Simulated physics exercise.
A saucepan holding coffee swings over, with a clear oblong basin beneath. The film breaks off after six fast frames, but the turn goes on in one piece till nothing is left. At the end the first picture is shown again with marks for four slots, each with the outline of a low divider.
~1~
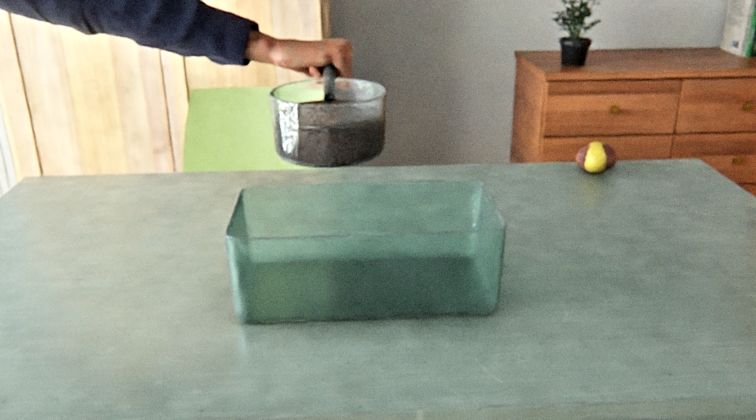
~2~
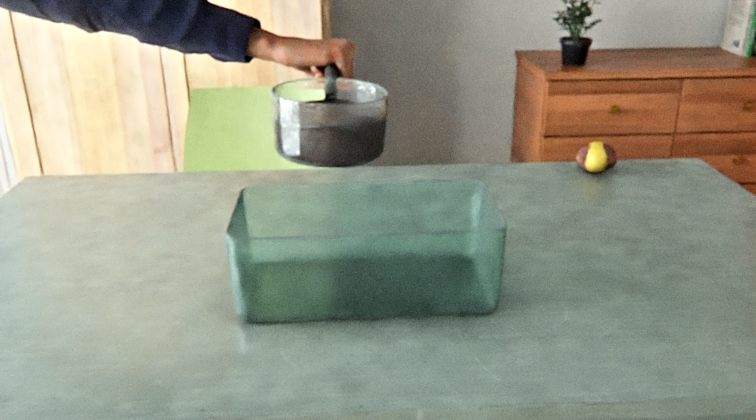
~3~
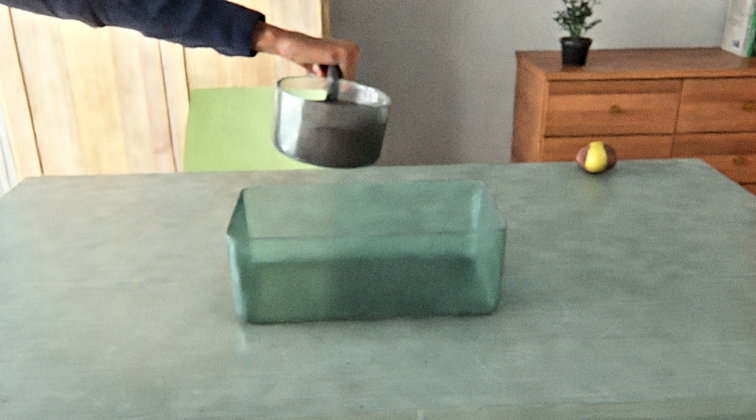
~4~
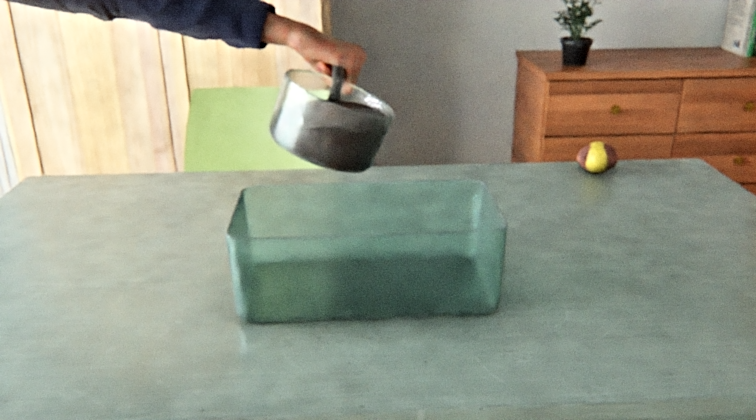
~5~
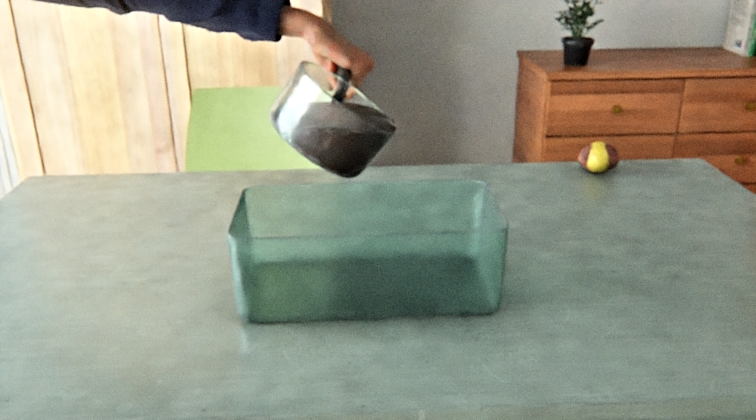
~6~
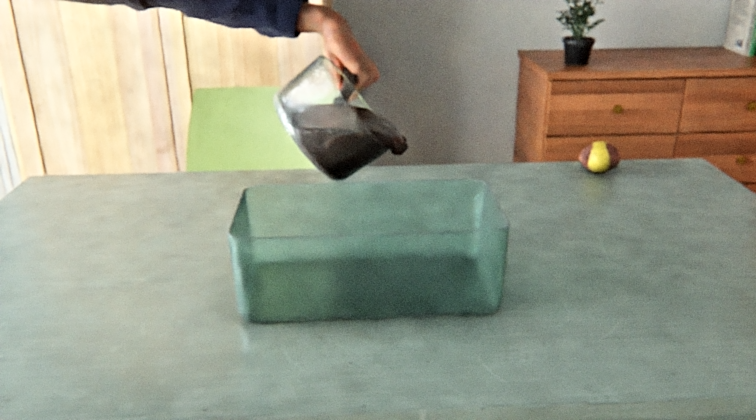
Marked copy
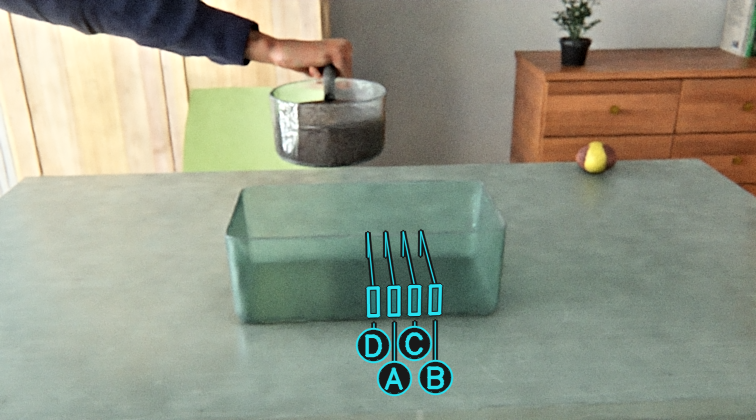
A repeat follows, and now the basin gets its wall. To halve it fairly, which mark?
Take C.
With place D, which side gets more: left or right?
The right one.
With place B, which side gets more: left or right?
The left side.
On the marked copy, A at (394, 322); B at (435, 321); C at (414, 321); D at (373, 323).
With A, about 25 % ends left of the wall and 73 % right of it.
With B, about 73 % ends left of the wall and 23 % right of it; 4 % is lost outside.
With C, about 50 % ends left of the wall and 47 % right of it; 3 % is lost outside.
With D, about 10 % ends left of the wall and 87 % right of it; 3 % is lost outside.
